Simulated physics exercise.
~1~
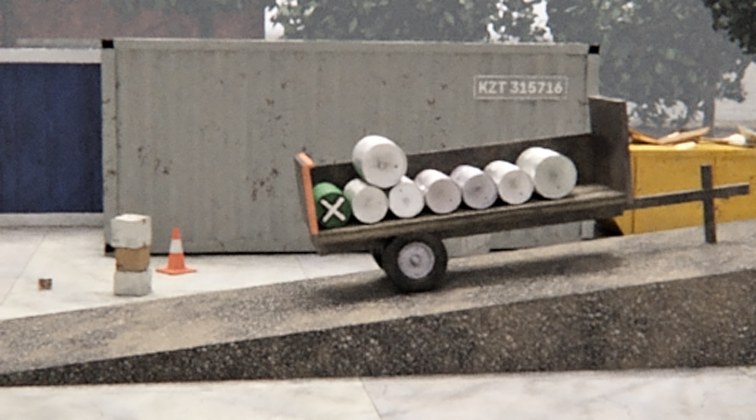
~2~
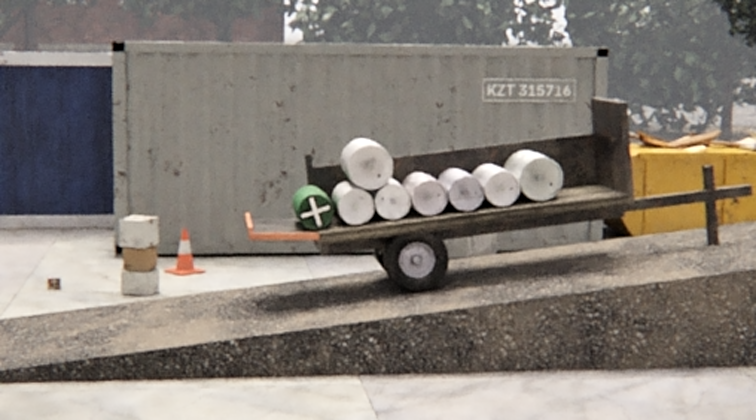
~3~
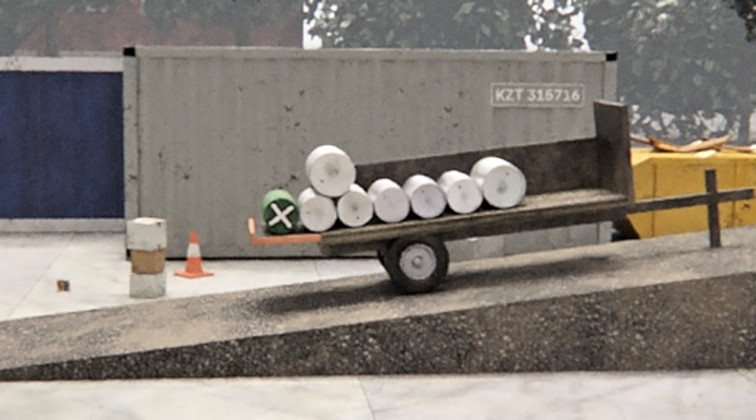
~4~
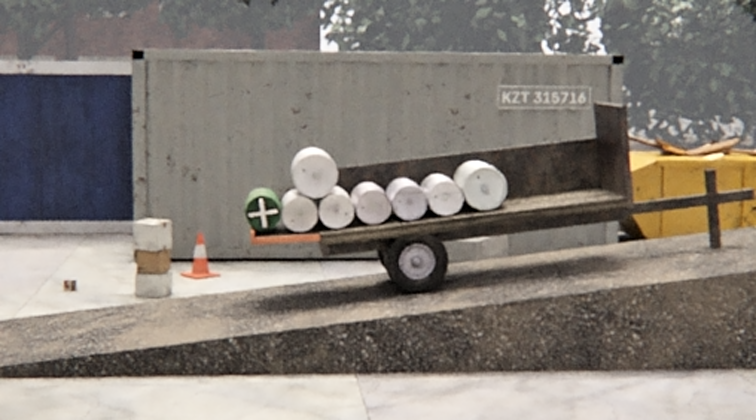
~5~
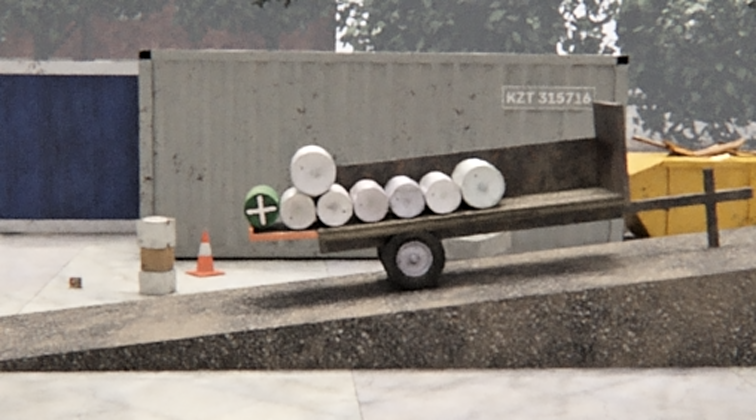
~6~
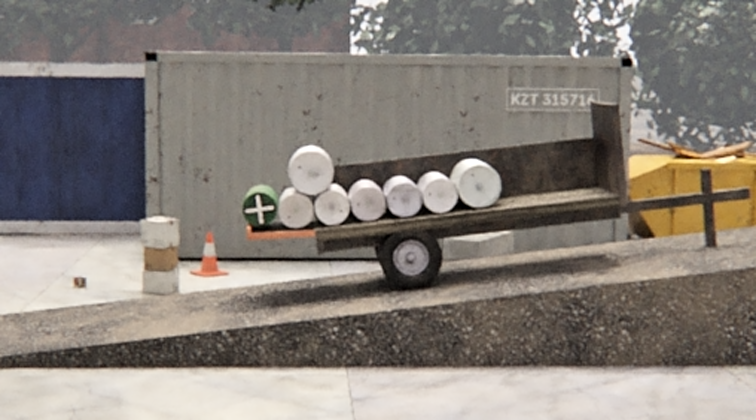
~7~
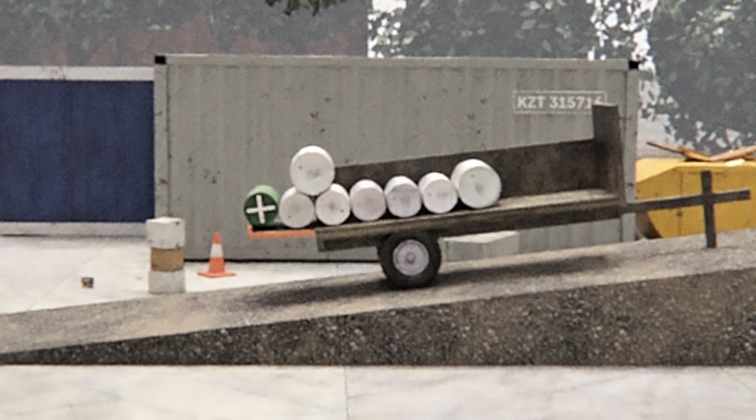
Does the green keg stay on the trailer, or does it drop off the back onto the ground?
The green keg stays on the trailer. It comes to rest on the lowered tailgate.
